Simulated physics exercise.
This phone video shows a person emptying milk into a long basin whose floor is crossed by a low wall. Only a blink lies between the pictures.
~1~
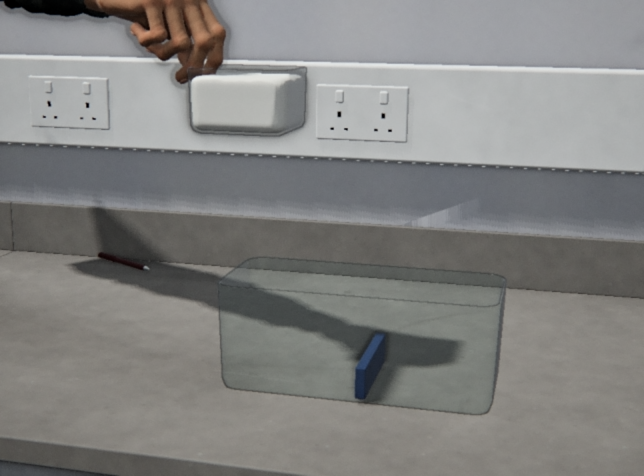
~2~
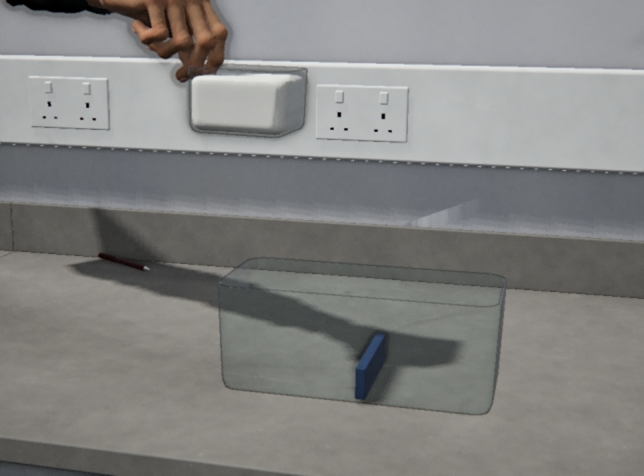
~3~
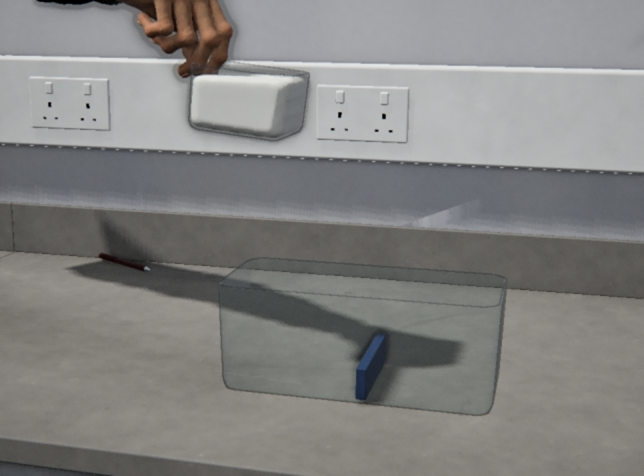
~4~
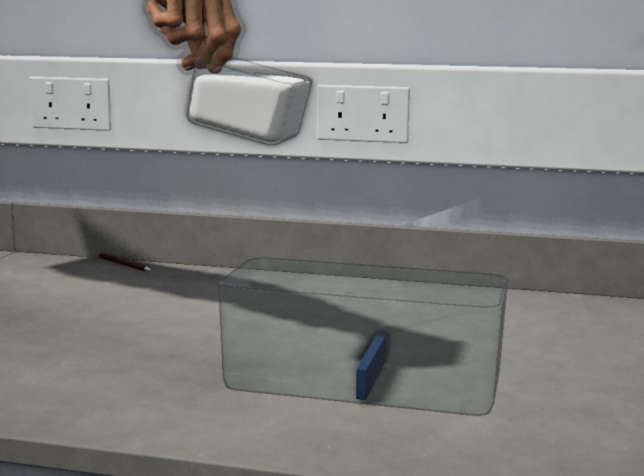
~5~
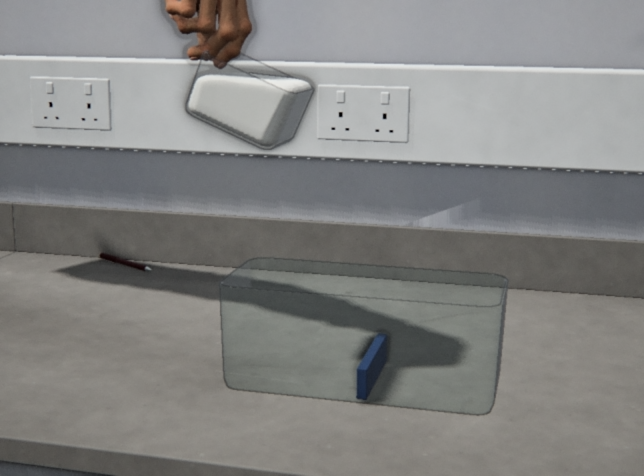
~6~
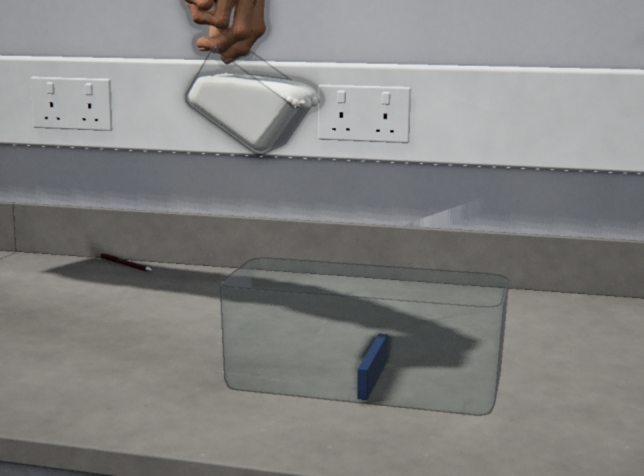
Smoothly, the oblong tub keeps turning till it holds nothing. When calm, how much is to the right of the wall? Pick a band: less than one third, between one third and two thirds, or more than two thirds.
It is between one third and two thirds.
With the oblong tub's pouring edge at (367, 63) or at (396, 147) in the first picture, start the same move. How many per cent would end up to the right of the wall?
Roughly 80 in a hundred the first time and 85 in a hundred the second.
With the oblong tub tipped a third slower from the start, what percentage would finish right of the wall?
Near 55 parts in a hundred.
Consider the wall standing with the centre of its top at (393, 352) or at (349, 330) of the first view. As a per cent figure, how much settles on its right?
Estimated: 10 % first, 65 % second.
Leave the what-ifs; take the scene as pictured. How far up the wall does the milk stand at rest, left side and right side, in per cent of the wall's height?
Levels: Left around 40 per cent, right around 40 per cent.
A moment on, the oblong tub is tipped on its side and 26 per cent is still to pour, 9 is left of the wall and 8 right of it.
Next, the oblong tub is tipped right over and 5 per cent is still to pour, 39 is left of the wall and 44 right of it.
Then the oblong tub is tipped right over and 0 per cent is still to pour, 51 is left of the wall and 41 right of it.
Later the oblong tub is tipped right over and 0 per cent is still to pour, 54 is left of the wall and 42 right of it.
In the end 54 per cent lies left of the wall, 42 right of it and 3 outside.
